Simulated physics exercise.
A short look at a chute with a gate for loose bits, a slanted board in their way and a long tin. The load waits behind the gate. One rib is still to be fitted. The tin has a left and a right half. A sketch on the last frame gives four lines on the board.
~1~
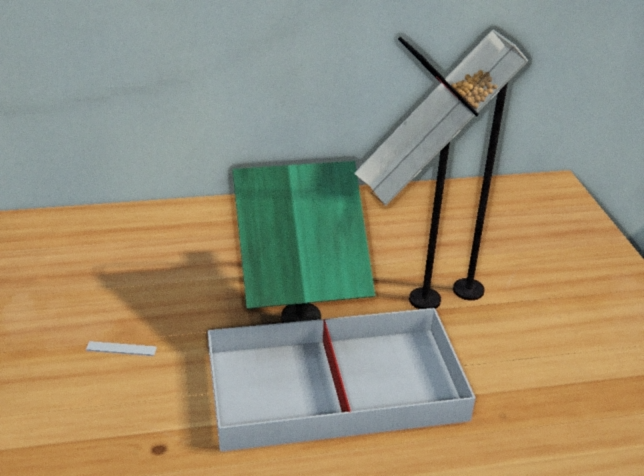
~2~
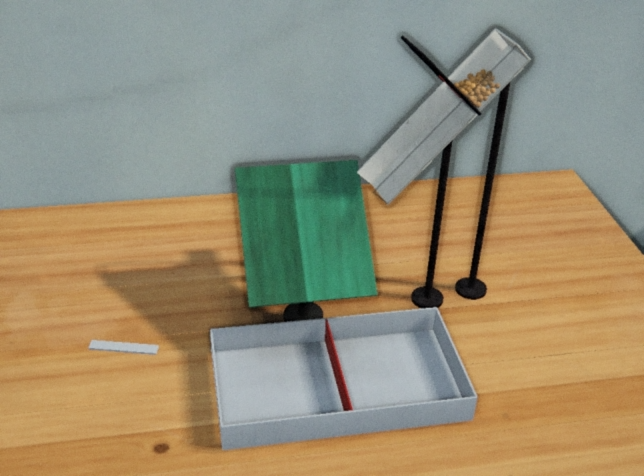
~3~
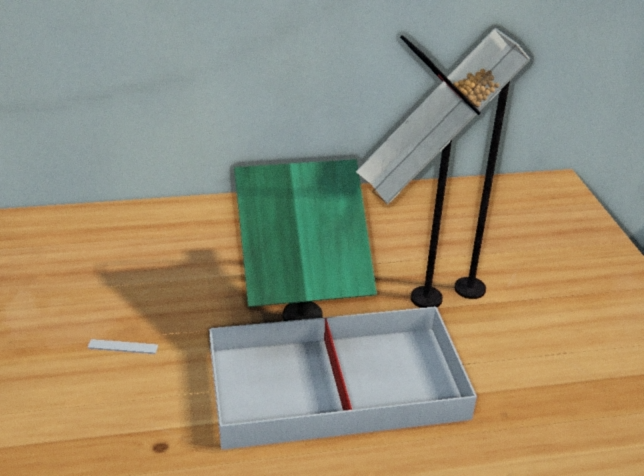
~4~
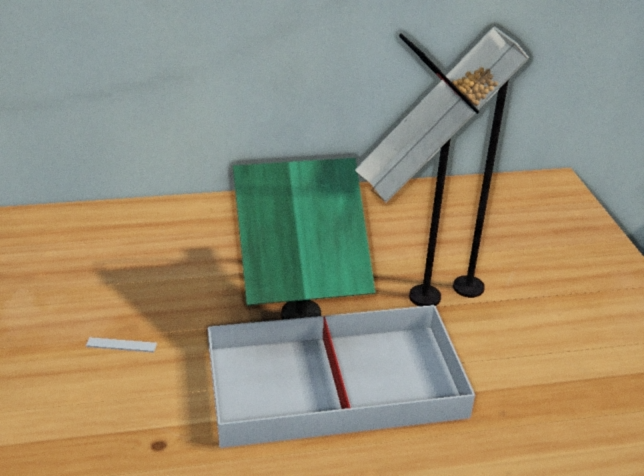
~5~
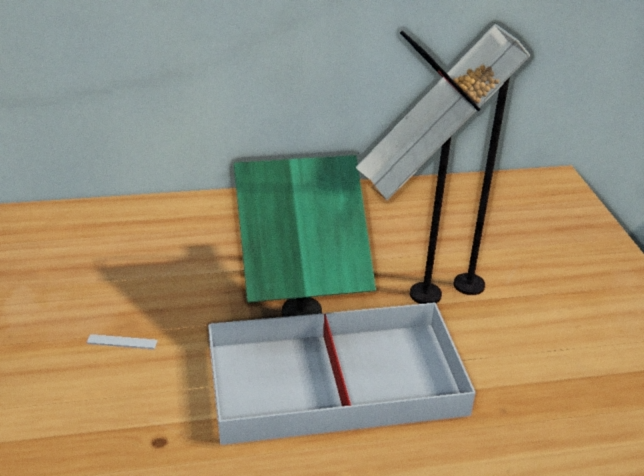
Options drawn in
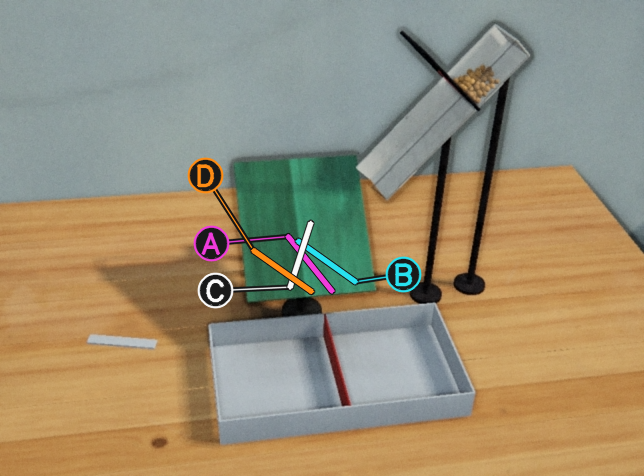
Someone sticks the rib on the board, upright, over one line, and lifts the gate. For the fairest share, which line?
Line D does it best.
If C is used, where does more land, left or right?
The left half.
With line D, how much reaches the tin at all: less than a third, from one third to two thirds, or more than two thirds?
Line D gives more than two thirds.
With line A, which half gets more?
Right.
On the marked copy, line A from (288, 236) to (331, 290); line B from (298, 241) to (355, 281); line C from (310, 223) to (290, 287); line D from (253, 250) to (311, 291).
For line A, of what is caught, a small share in the left half, the bulk in the right.
For line B, of what is caught, close to a quarter in the left half, the bulk in the right.
For line C, of what is caught, all but a few in the left half, only a few in the right.
For line D, of what is caught, close to half in the left half, close to half in the right.
